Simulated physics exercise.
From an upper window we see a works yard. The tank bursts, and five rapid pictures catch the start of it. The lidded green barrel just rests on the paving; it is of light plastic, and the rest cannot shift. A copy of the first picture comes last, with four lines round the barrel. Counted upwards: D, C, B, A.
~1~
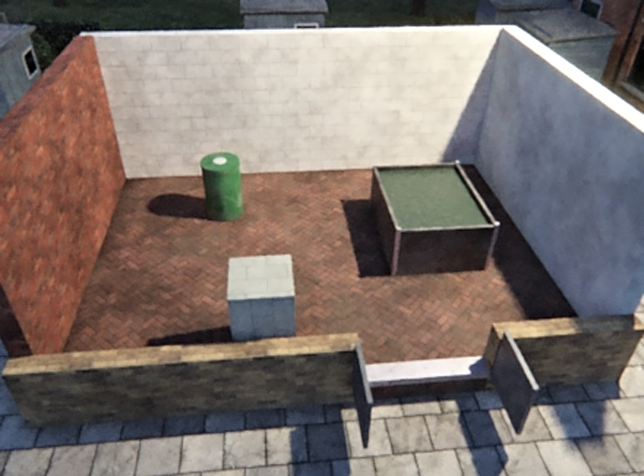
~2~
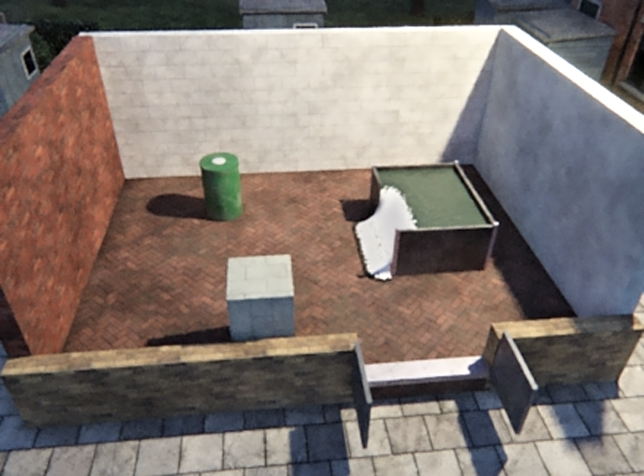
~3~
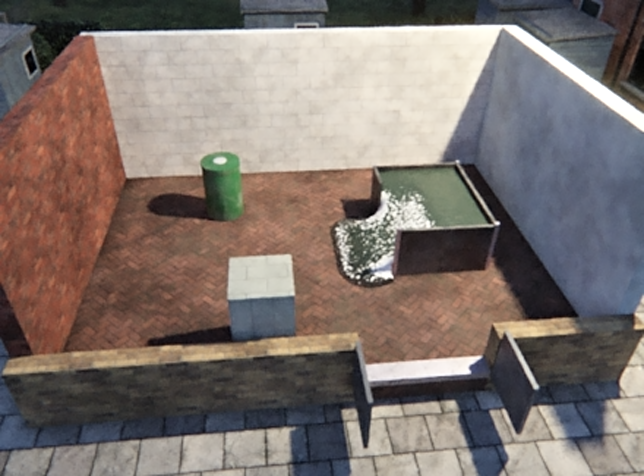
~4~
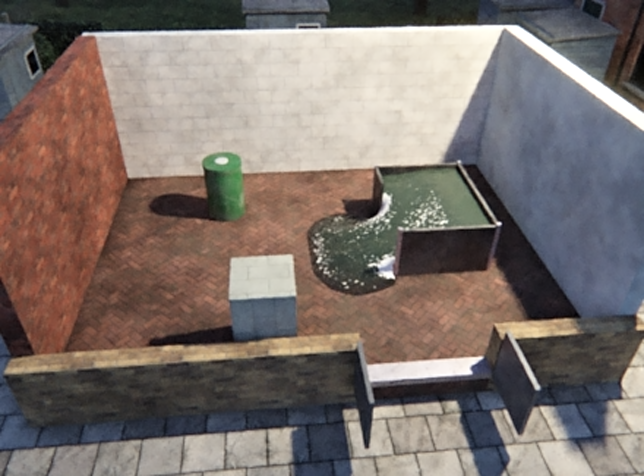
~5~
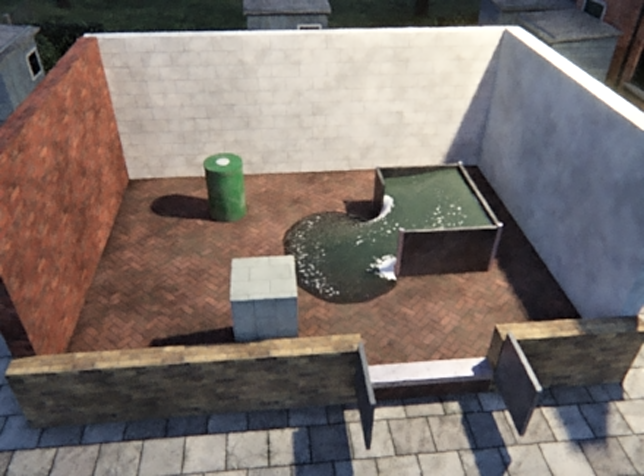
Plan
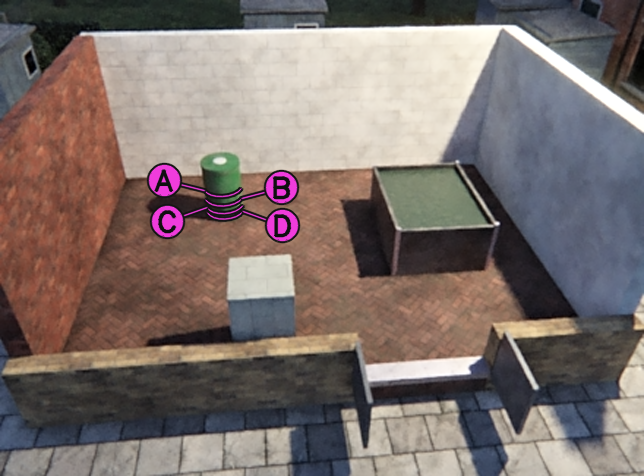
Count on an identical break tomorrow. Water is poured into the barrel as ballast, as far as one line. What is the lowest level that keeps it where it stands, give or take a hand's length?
Go for C.
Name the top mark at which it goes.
Mark D.
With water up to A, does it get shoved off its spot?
No.
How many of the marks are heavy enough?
Three of them.
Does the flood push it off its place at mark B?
No, not at all.
On the marked copy, A at (222, 196); B at (223, 206); C at (224, 213); D at (224, 219); from the bottom up D, C, B, A.
With A, it does not move.
With B, it does not move.
With C, it does not move.
With D, it is pushed about twice its own width away.
